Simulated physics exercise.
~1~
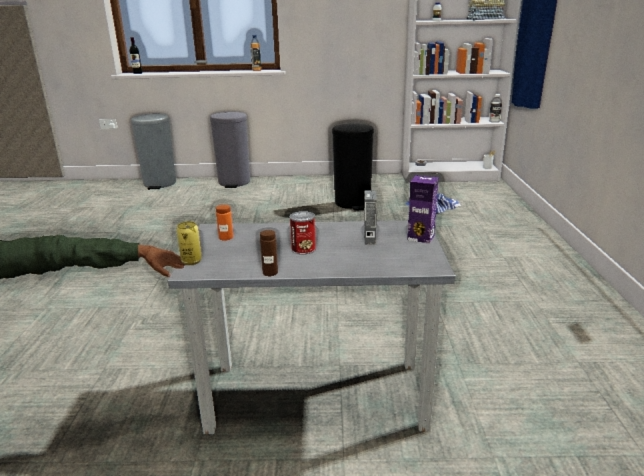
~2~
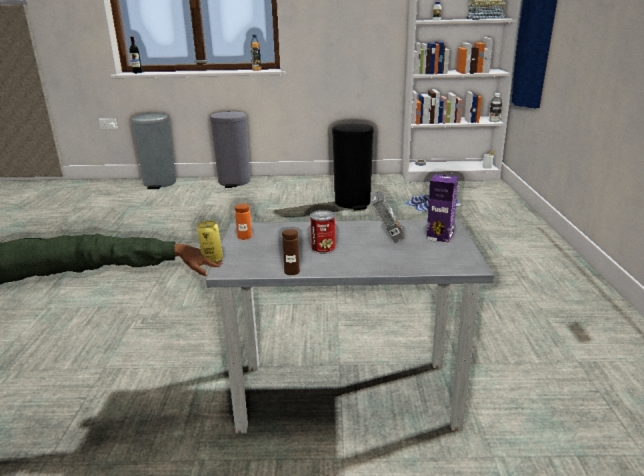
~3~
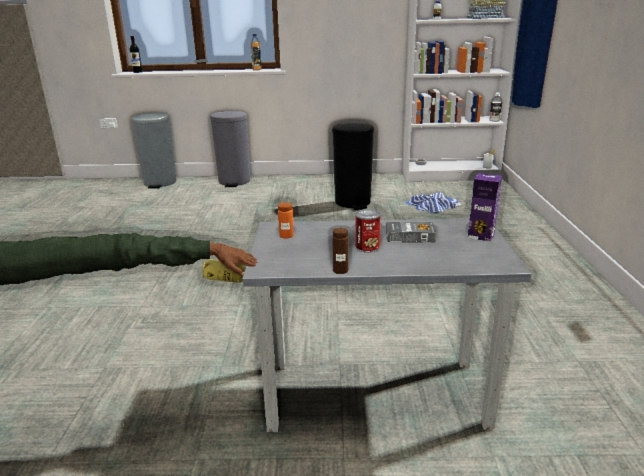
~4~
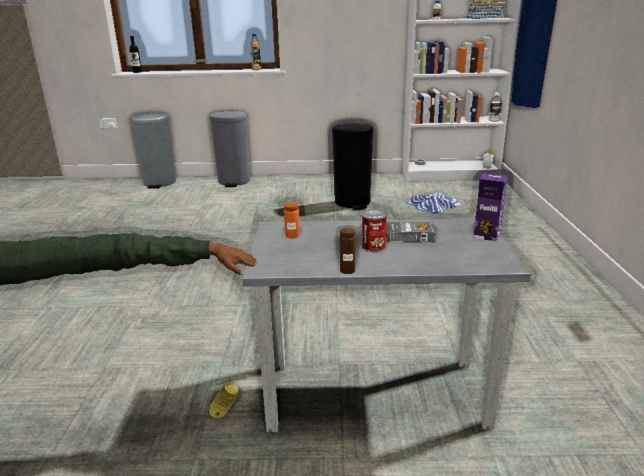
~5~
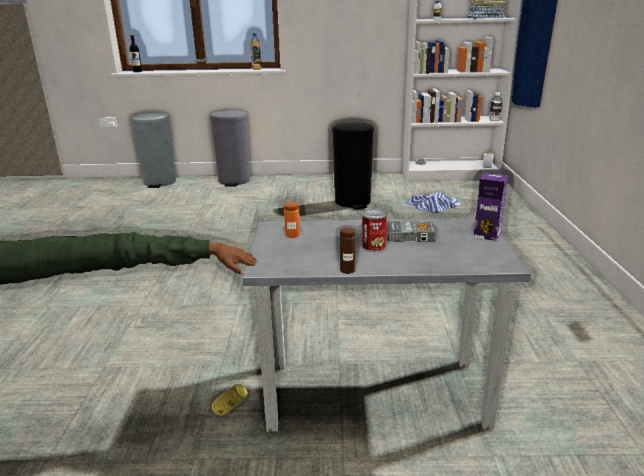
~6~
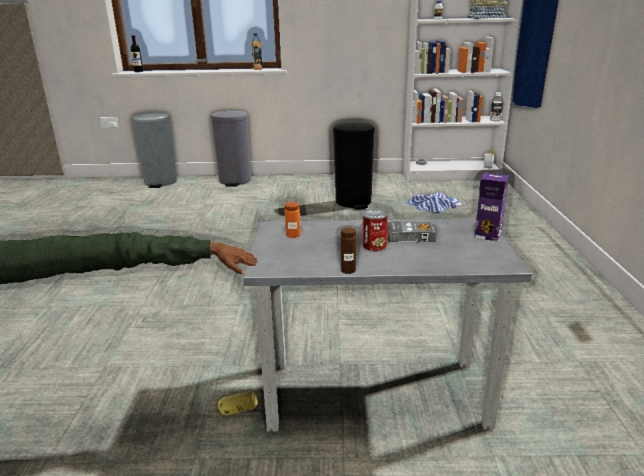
In a room, a hand shoves a table right, toppling a grey packet and dropping a yellow can.
